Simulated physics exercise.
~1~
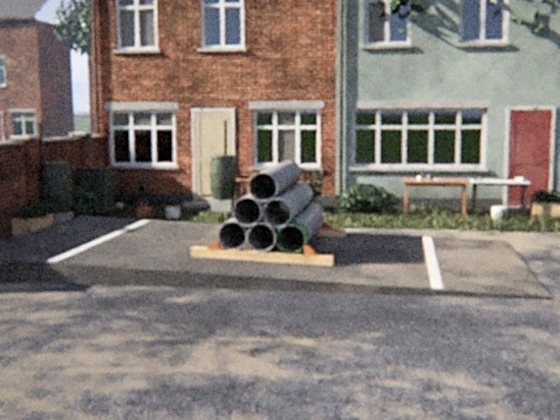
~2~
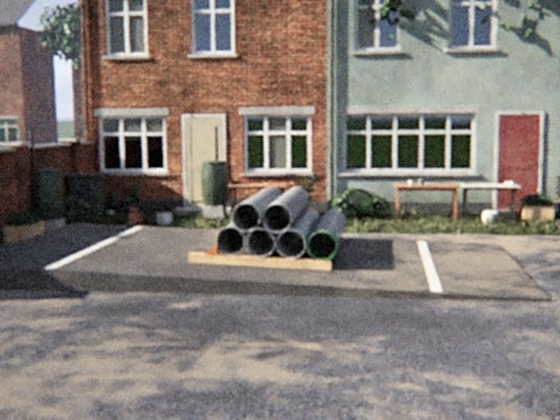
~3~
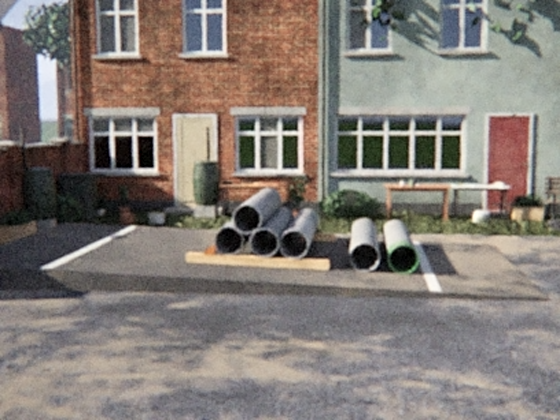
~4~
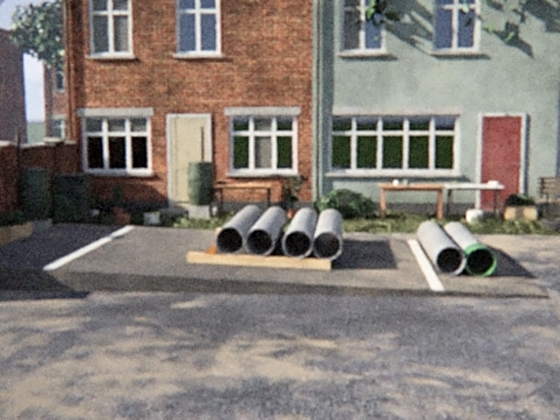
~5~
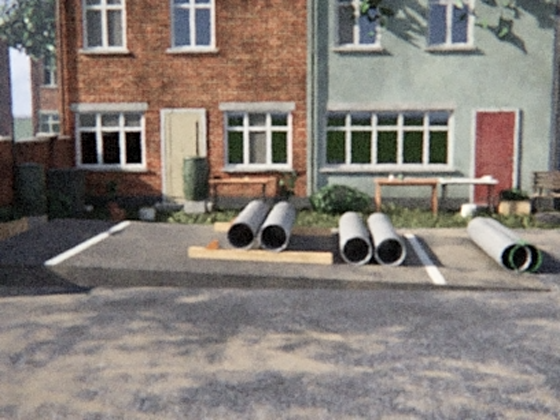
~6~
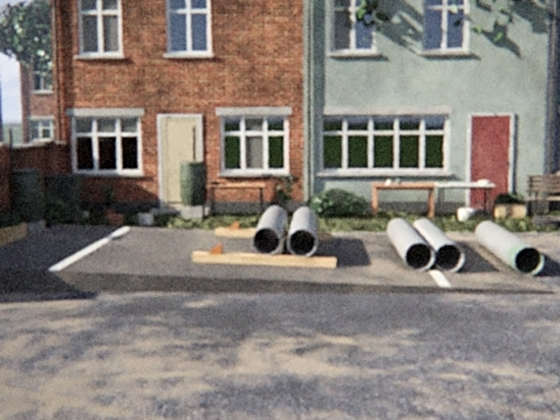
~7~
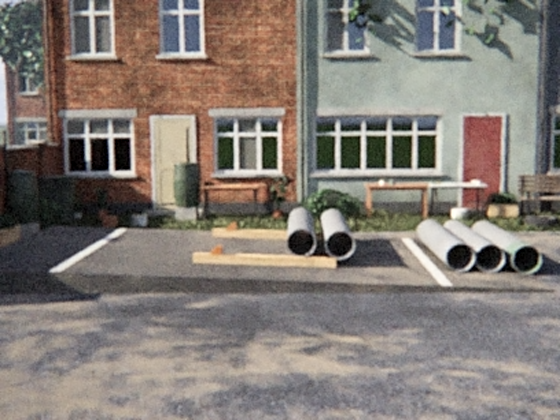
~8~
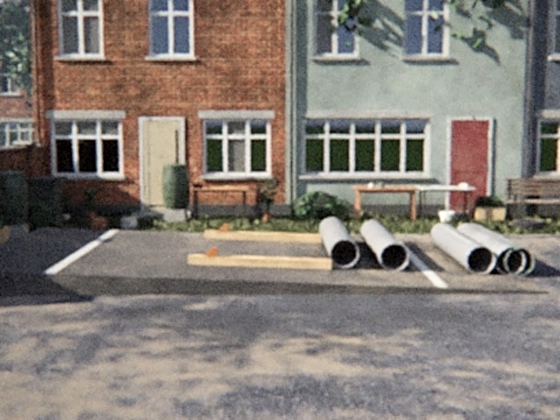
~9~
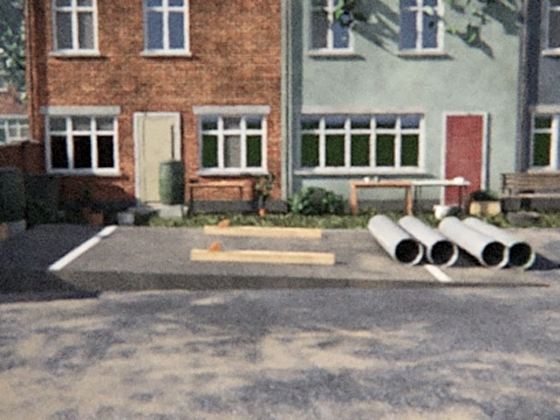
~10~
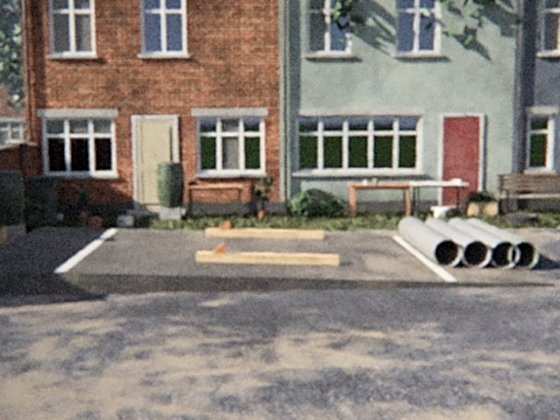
In the video, a pyramid of six pipes, one green, sits on timbers in front of terraced houses, then collapses and rolls right, the green one leading past the right white line. The rest follow, leaving the timbers bare and pipes lying beyond that line.
